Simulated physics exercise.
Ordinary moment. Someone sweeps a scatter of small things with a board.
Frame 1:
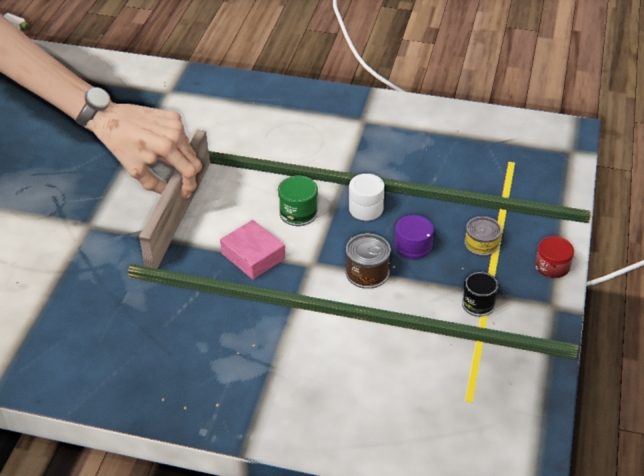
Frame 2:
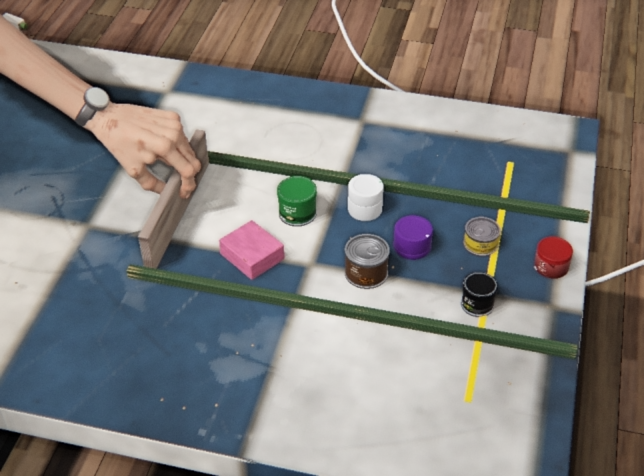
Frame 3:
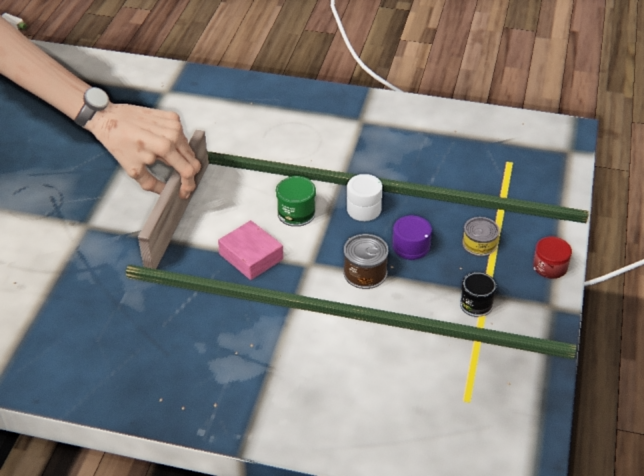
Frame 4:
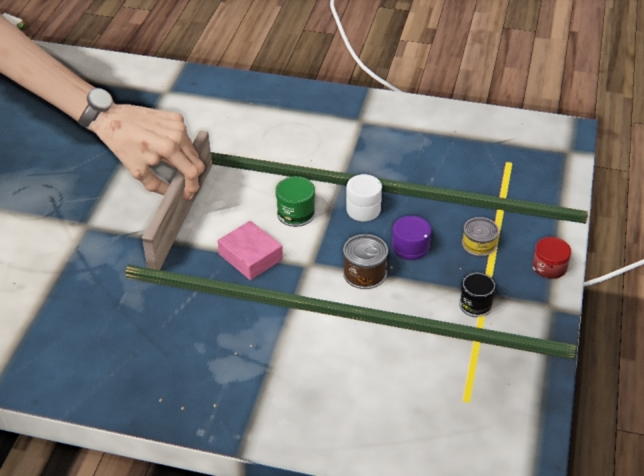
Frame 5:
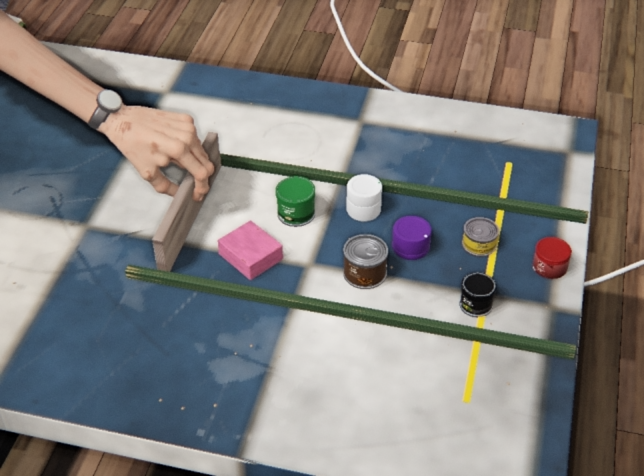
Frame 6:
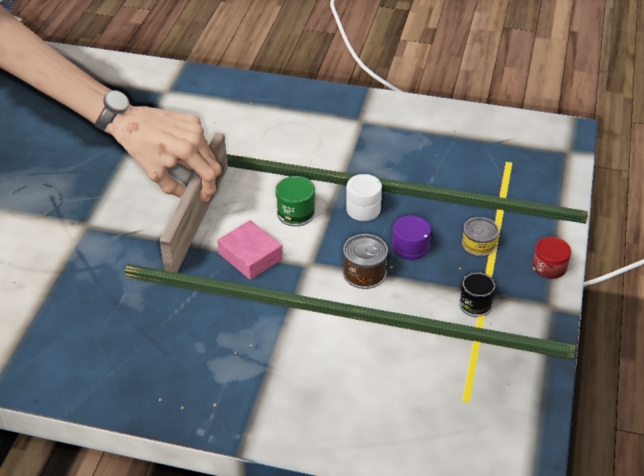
A hand slides a wooden board slightly right toward a pink block and small round containers.
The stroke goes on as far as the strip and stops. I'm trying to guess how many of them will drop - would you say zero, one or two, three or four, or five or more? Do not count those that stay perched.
I expect that one or two will fail to stay on the table.
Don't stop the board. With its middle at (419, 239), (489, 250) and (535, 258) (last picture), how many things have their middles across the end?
Middles past end - pos 1: 0, pos 2: 1, pos 3: 4.
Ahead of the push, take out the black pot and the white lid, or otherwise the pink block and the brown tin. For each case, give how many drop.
It would be 0 and 0.
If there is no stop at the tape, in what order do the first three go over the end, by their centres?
Red tub, brown tin, purple lid.
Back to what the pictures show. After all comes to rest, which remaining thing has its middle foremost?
Closest in the end is the brown tin.
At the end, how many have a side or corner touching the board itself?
Result: 3 in all.
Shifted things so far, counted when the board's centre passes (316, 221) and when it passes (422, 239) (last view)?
Tally: 4; 7.
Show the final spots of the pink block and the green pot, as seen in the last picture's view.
The pink block comes to rest close to (513, 283), while the green pot rests close to (515, 243).
Soon after, none off yet; red tub at rest near (552, 258); black pot at rest near (477, 295); yellow pot at rest near (480, 237).
After that, none off yet; red tub at rest near (552, 258); black pot displaced about its own width near (516, 316); yellow pot displaced about its own width near (520, 232).
In the end, the number that fall off is one or two; gone, red tub.
